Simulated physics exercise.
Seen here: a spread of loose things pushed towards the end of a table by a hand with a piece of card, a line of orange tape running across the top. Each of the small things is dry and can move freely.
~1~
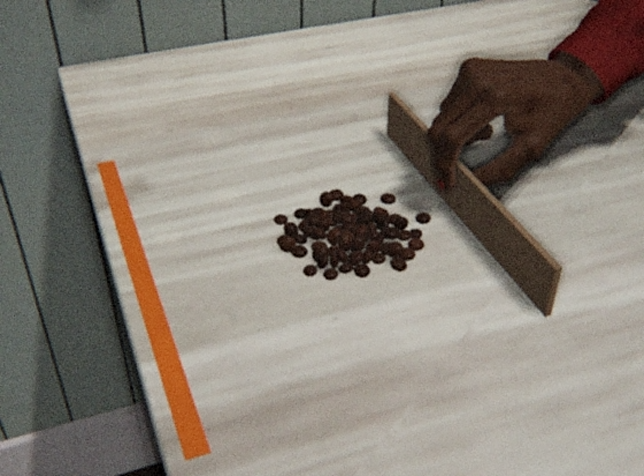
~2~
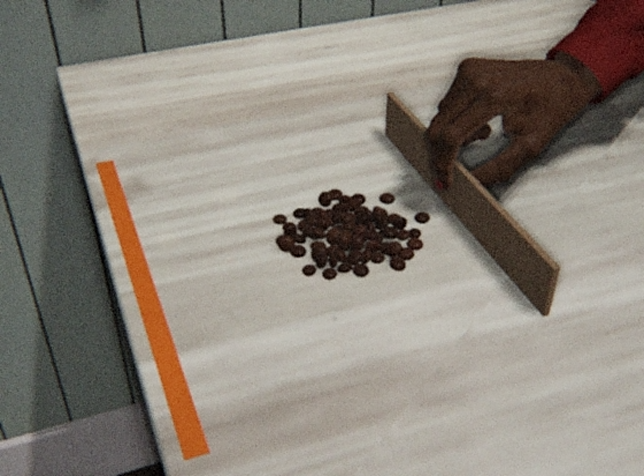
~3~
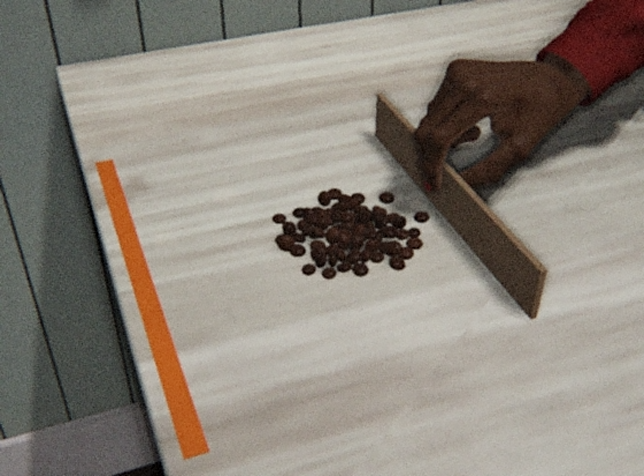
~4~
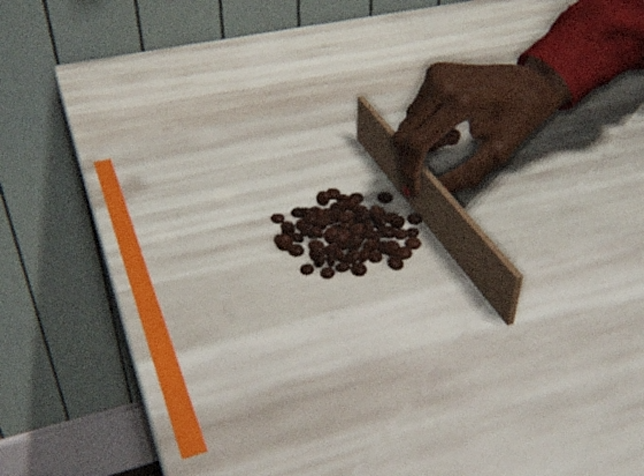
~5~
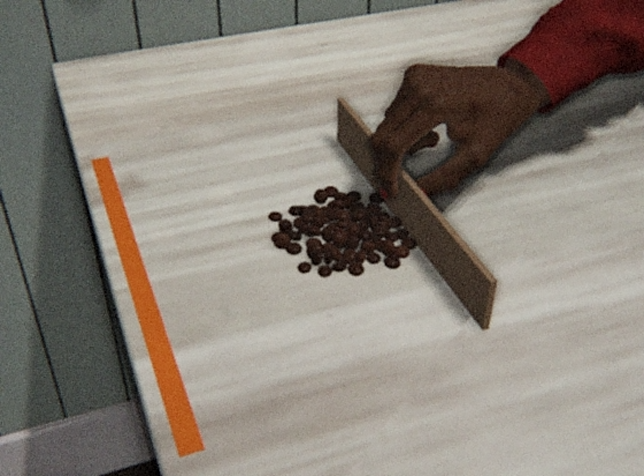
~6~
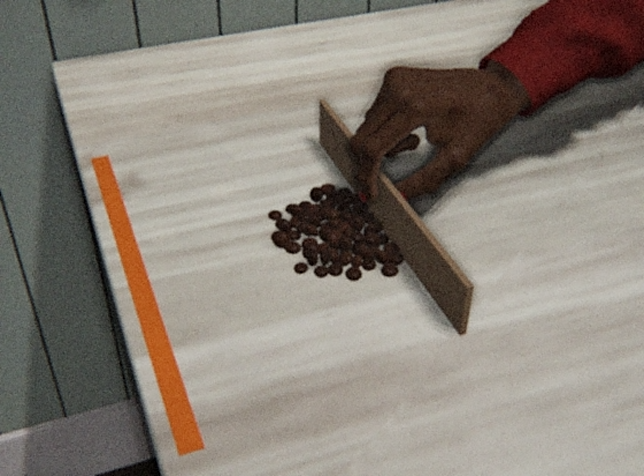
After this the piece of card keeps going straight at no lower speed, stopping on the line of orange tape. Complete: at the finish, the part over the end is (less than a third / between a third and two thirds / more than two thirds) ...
At the finish, the part over the end is more than two thirds.
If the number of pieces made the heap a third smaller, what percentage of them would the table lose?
That works out to something like 80 percent.
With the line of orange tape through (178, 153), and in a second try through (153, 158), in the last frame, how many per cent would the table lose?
First try 0 per cent, second try 10 per cent.
Soon, piece of card still moving, near (253, 207); heap all on the table, its front near (173, 271).
A while on, piece of card stopped at the orange tape; heap most over the edge.
Finally, piece of card stopped at the orange tape; heap most over the edge.
